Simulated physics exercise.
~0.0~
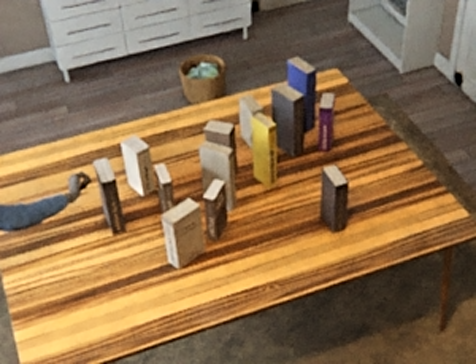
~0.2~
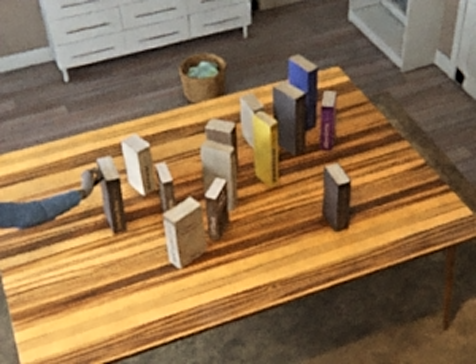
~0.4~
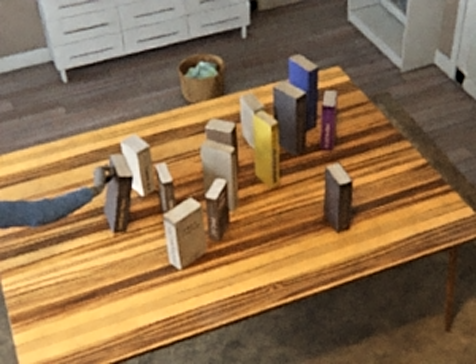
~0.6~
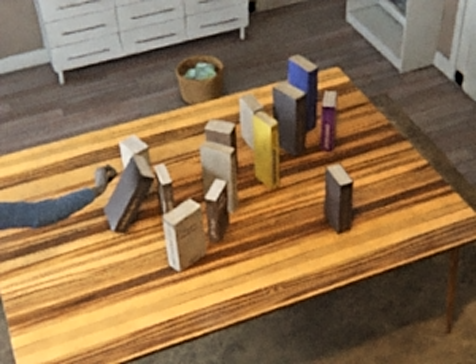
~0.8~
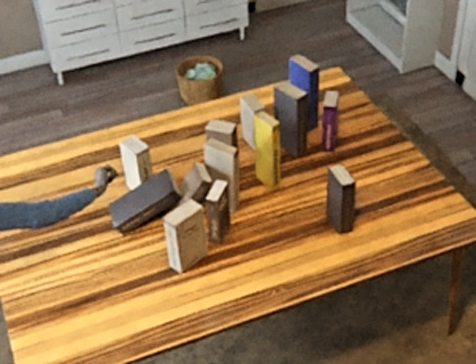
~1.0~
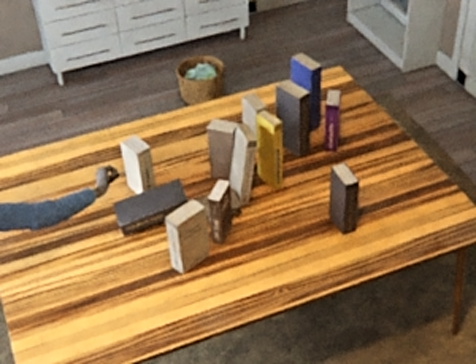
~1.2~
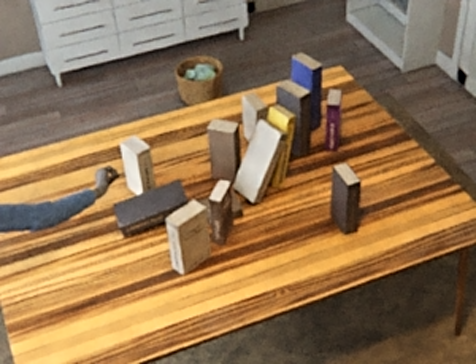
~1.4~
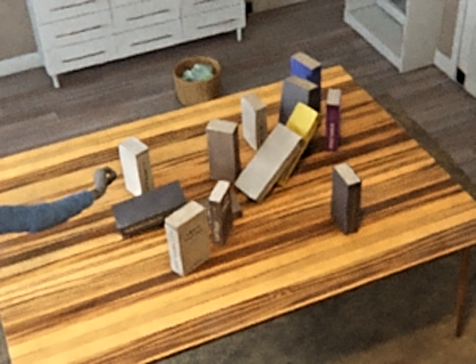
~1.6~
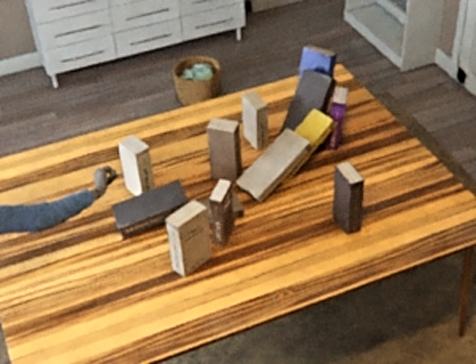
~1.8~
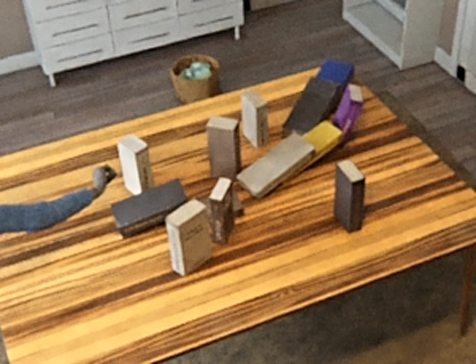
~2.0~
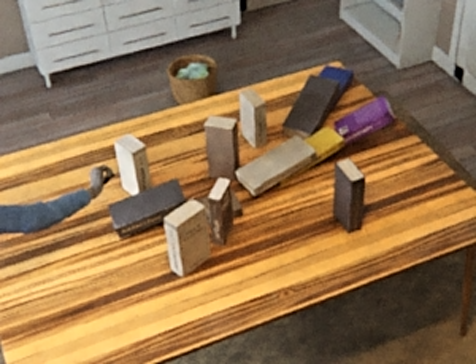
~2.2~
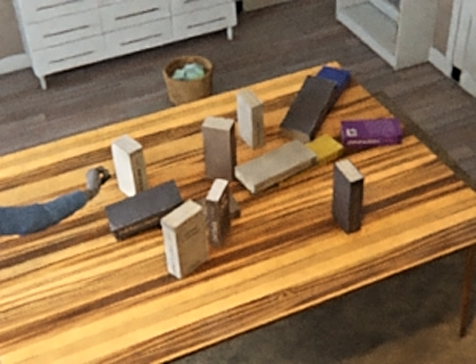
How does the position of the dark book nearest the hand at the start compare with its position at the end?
At the start the dark book stands upright beside the hand, and by the end it is lying on its side on the table.
